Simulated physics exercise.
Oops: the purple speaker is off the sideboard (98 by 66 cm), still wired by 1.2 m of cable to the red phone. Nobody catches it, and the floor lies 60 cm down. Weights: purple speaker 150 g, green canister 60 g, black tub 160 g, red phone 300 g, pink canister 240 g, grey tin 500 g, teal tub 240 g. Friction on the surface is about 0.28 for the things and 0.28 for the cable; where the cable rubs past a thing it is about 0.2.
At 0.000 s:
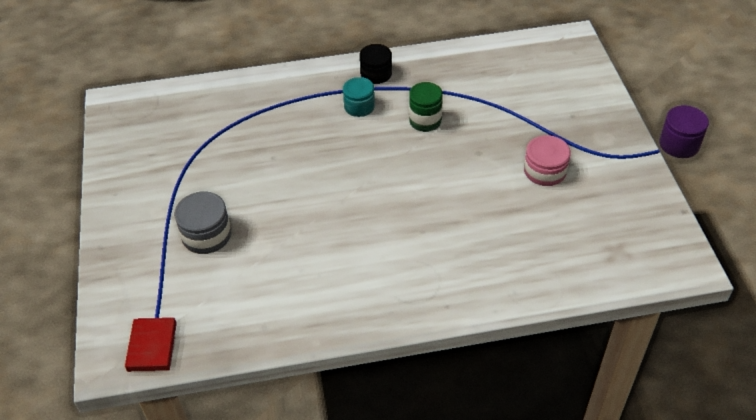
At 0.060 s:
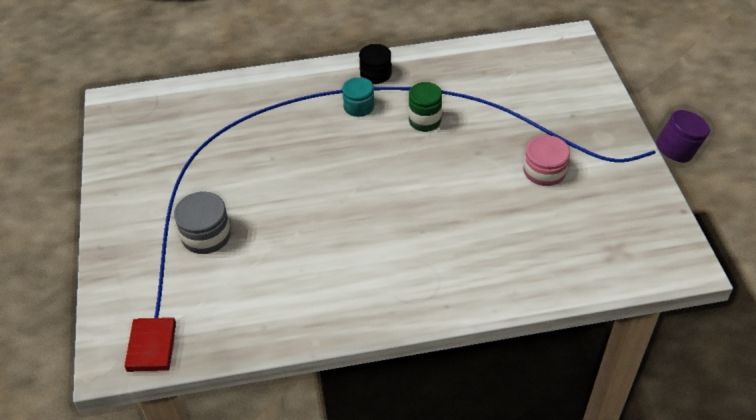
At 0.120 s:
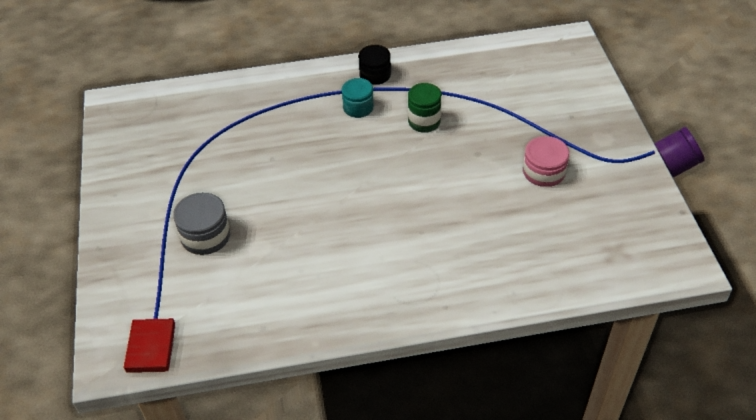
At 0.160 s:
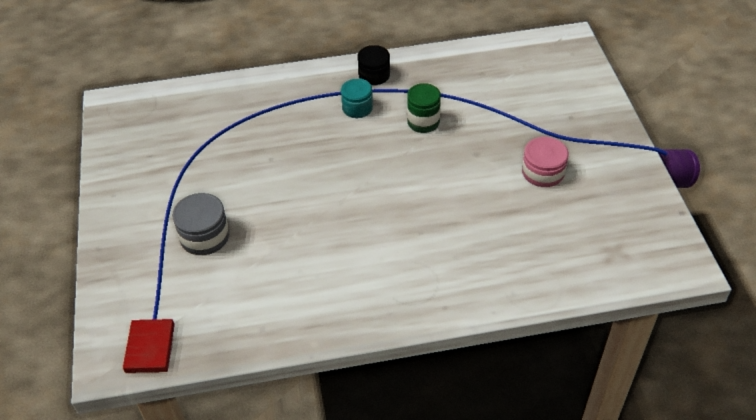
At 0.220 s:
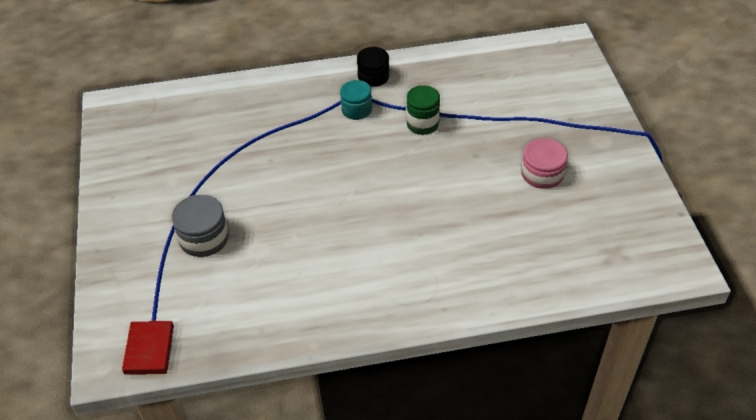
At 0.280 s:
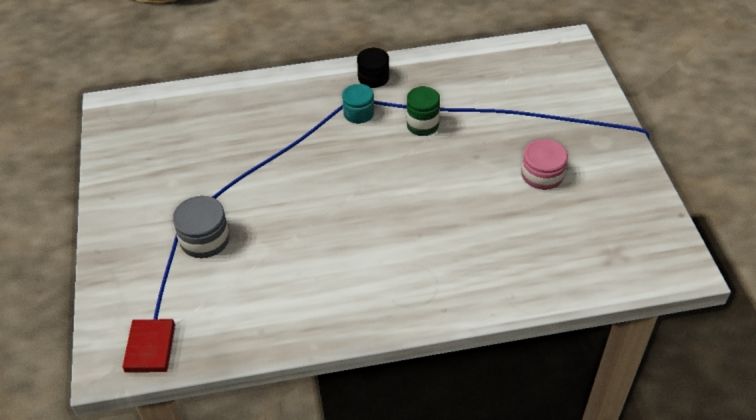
The purple speaker tipped over and dropped out of sight past the table's right edge, and the blue cable running to the red phone pulled tighter across the top, drawing in against the grey tin and teal tub.
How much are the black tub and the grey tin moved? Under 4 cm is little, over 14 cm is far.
Result: Black tub barely shifts, grey tin barely shifts.
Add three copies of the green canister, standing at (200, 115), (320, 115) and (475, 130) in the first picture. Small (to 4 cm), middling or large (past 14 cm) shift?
In that order: Small, large, small.
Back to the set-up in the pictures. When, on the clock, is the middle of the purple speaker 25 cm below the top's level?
About: 0.48 s.
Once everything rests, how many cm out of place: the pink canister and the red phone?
About: Pink canister 0 cm, red phone 6 cm.
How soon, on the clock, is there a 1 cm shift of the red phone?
Red phone 0.30 s.
By 0.5 s, the cable's tail end at (160, 308); purple speaker over the edge, teal tub 7 cm off its start, red phone 3 cm off its start.
By 0.7 s, the cable's tail end at (163, 299); purple speaker over the edge, teal tub 9 cm off its start, red phone 4 cm off its start.
By 1.0 s, the cable's tail end at (164, 295); purple speaker over the edge, teal tub 9 cm off its start at (378, 123), red phone 5 cm off its start at (156, 315).
By 1.2 s, the cable's tail end at (165, 291); teal tub 9 cm off its start, purple speaker over the edge, red phone 6 cm off its start.
By 2.4 s, the cable's tail end at (165, 291); grey tin 1 cm off its start at (201, 215), black tub 0 cm off its start at (373, 58), teal tub 9 cm off its start at (379, 124), purple speaker over the edge.
